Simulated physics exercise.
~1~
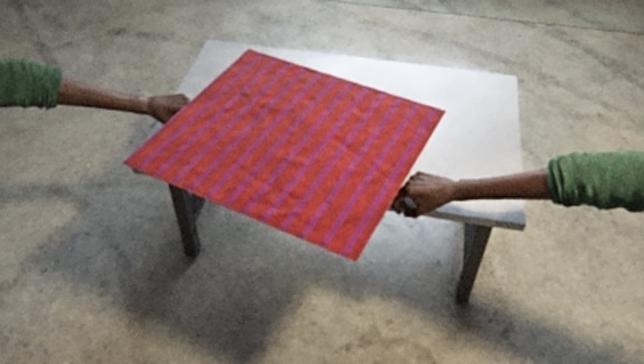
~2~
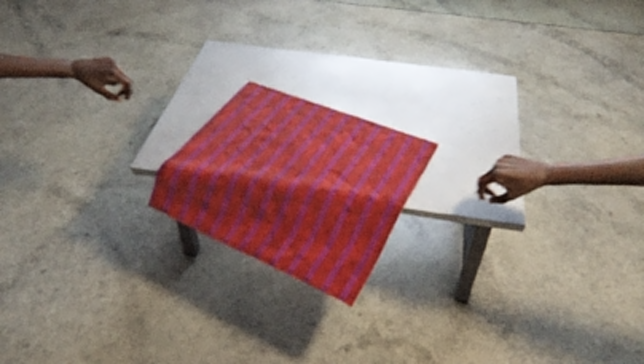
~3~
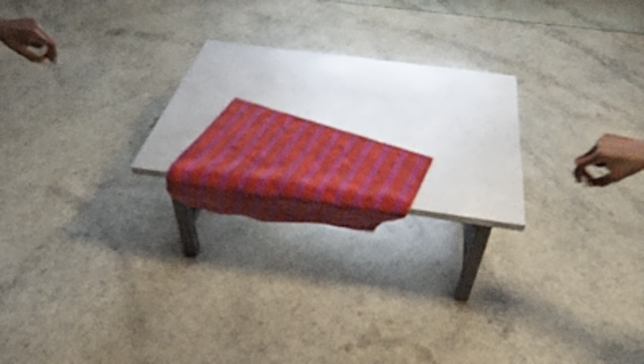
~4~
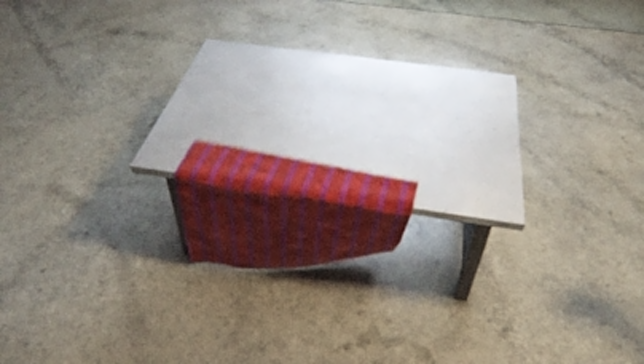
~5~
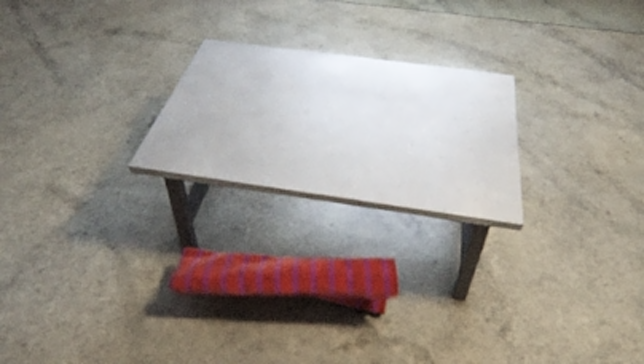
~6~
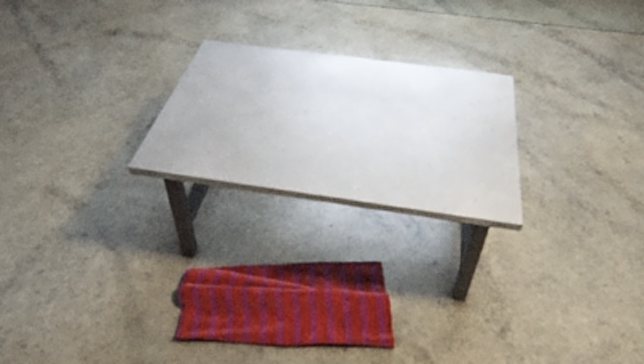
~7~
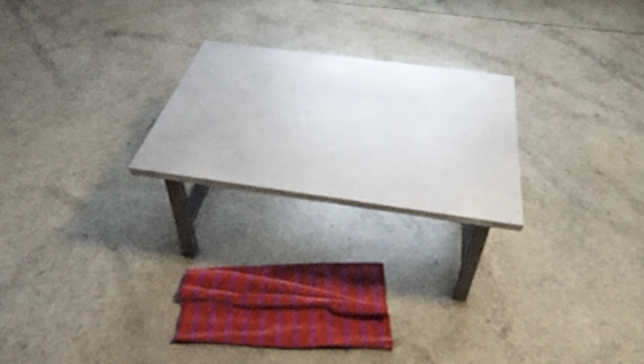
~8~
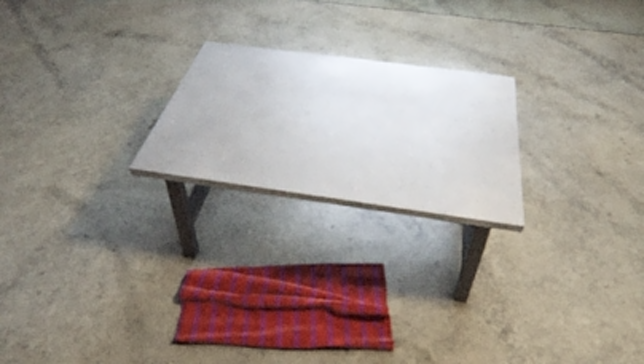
A red and purple striped cloth, held level by two hands over the front edge of a pale table, is released and drapes over the rim, then slides down off the tabletop and lands on the concrete floor, where it lies folded and still.
